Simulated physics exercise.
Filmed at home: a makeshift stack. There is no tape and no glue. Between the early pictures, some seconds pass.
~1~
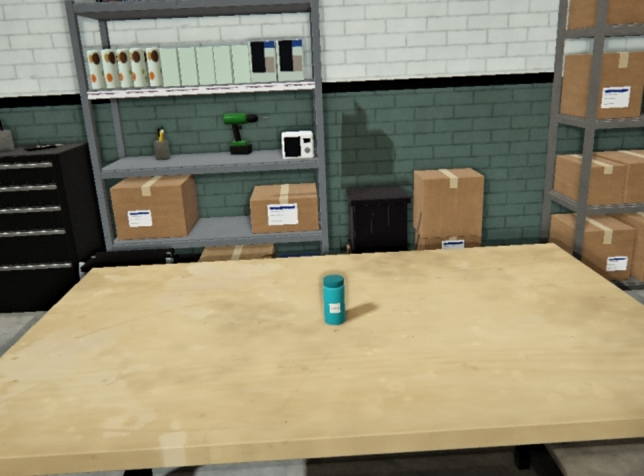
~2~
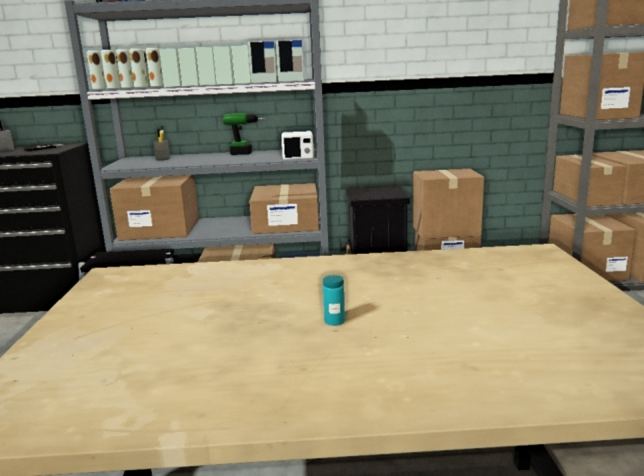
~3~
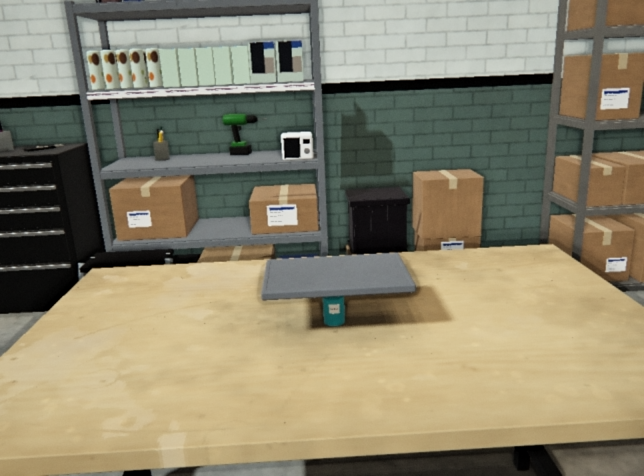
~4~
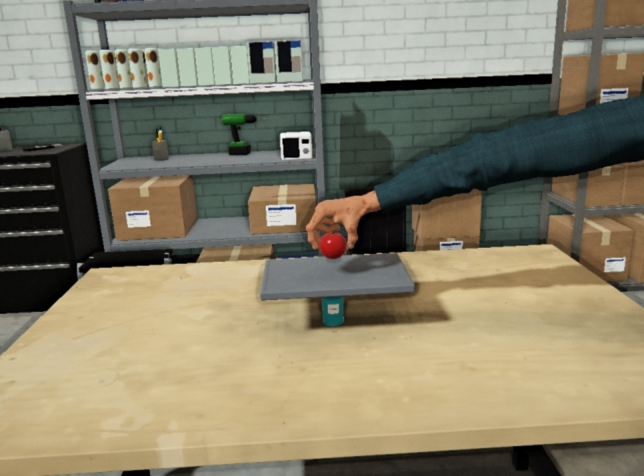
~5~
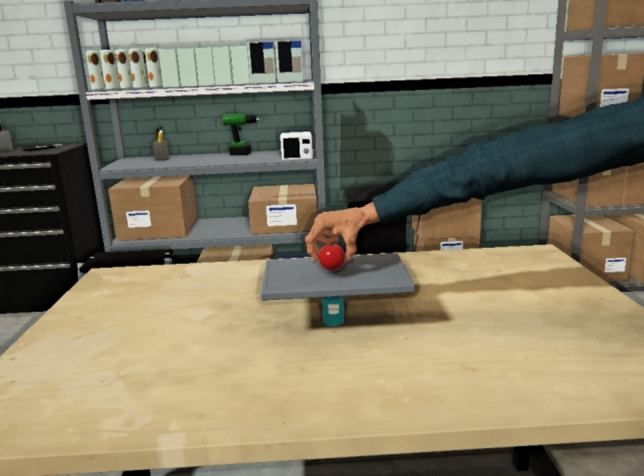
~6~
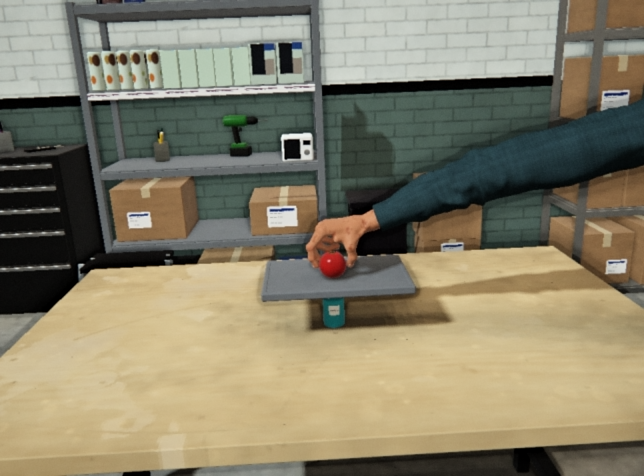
A teal bottle stands near the middle of a pale wooden table, seen from slightly above by a still camera in a storage room with shelves, cardboard boxes and a green-and-white brick wall. A flat grey lid then appears balanced across the bottle's top. An arm in a dark blue sleeve reaches in from the right and lowers a red tomato onto the lid, fingers still holding it.
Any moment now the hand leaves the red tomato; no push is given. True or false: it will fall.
False.
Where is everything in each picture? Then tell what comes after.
In the first picture, the last thing is not in view yet.
In the second picture, the last thing is not in view yet.
In the third picture, the last thing is not in view yet; grey lid (336, 275).
In the fourth picture, on its way; red tomato (333, 245); grey lid (335, 275).
In the fifth picture, on its way; red tomato (332, 257); grey lid (335, 275).
In the sixth picture, set down, still held; red tomato (333, 264); grey lid (336, 276).
Then, 0.20 s after the last picture, nothing has stirred.
Then, 0.50 s after the last picture, red tomato resting near (333, 265).
At rest, all 3 in place. Seen from the same camera at the end, red tomato near (333, 265). The stack keeps its balance.
